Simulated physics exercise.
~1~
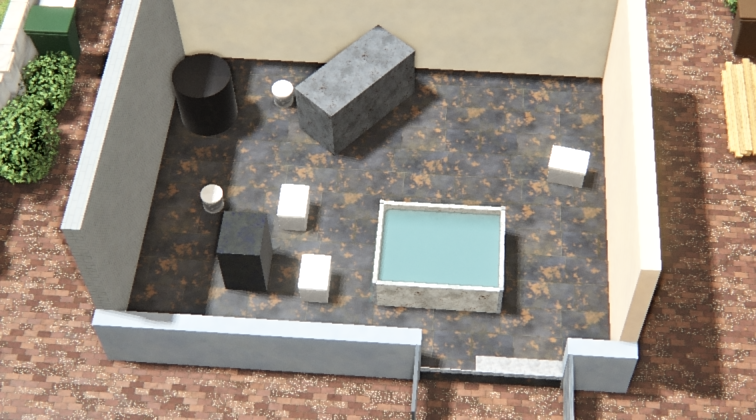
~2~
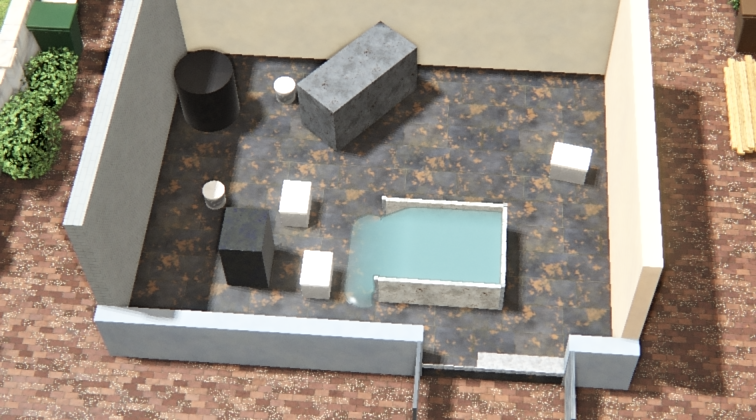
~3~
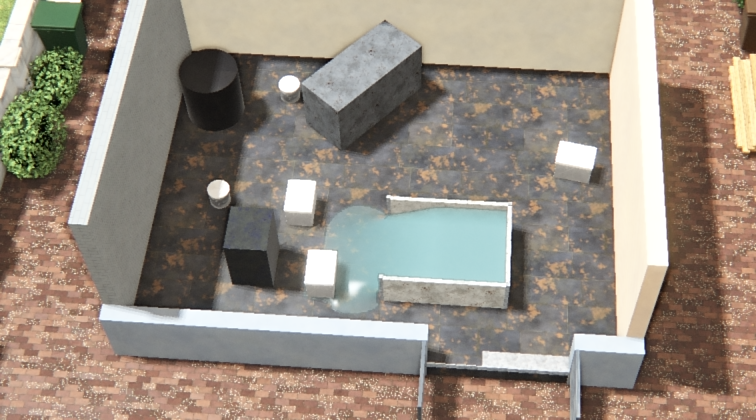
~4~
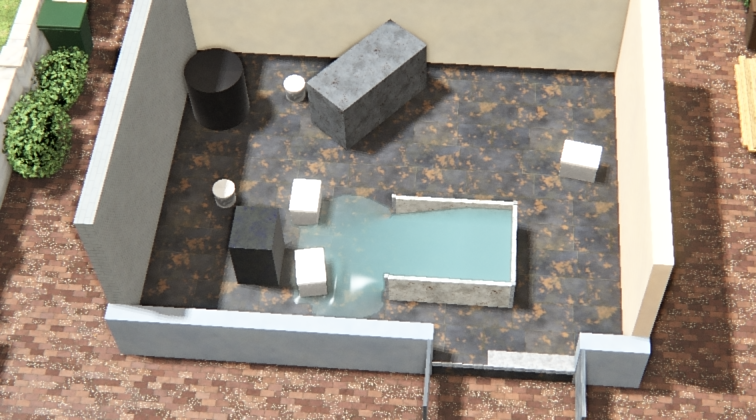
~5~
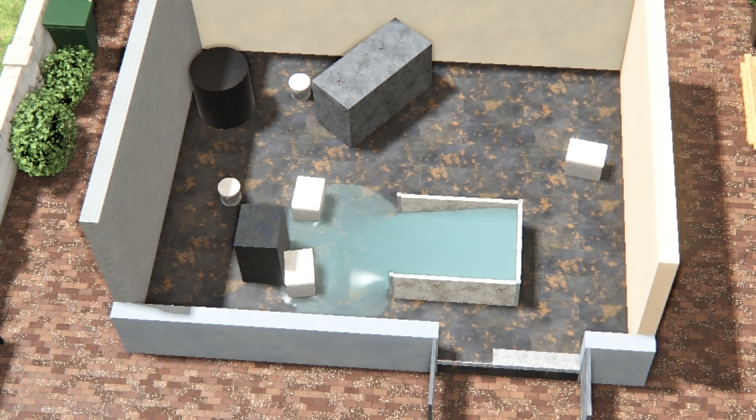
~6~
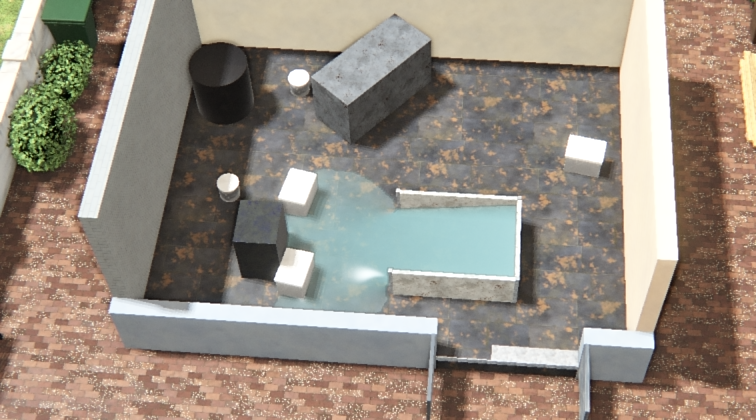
In a walled yard, water pours left from an open-sided tank and pushes two white boxes slightly.
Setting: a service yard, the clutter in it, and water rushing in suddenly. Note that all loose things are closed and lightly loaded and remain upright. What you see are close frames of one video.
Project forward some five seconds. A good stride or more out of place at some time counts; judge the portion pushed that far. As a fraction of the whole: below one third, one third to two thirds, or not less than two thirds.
Two thirds or higher.
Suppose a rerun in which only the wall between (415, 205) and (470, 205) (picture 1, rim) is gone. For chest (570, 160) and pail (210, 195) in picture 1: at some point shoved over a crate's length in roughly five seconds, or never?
Going one by one, the first made the full stretch and the second stopped short.
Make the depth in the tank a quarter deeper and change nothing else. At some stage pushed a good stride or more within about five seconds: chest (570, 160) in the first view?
Answer: It came up short.
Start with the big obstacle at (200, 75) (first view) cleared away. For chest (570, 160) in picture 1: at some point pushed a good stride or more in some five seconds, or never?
Lab note - displacement check: Stayed below that mark.
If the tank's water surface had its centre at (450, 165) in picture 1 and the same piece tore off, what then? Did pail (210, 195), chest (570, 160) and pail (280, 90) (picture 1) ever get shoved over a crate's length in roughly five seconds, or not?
First displaced far, then never went far, then never went far.
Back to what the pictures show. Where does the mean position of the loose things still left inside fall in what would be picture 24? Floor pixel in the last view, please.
Their centre sits close to (296, 157) on the floor of the last picture.
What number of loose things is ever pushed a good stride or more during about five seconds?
That gives 4.
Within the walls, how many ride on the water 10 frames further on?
Counted: 3.
A moment on, 2 of 5 are well off their spots; 1 afloat.
Next, 3 of 5 are well off their spots; 3 afloat.
Later, 3 of 5 are well off their spots; 3 afloat.
In the end, 3 of 5 are well off their spots, and 4 have been at some point; 4 afloat.
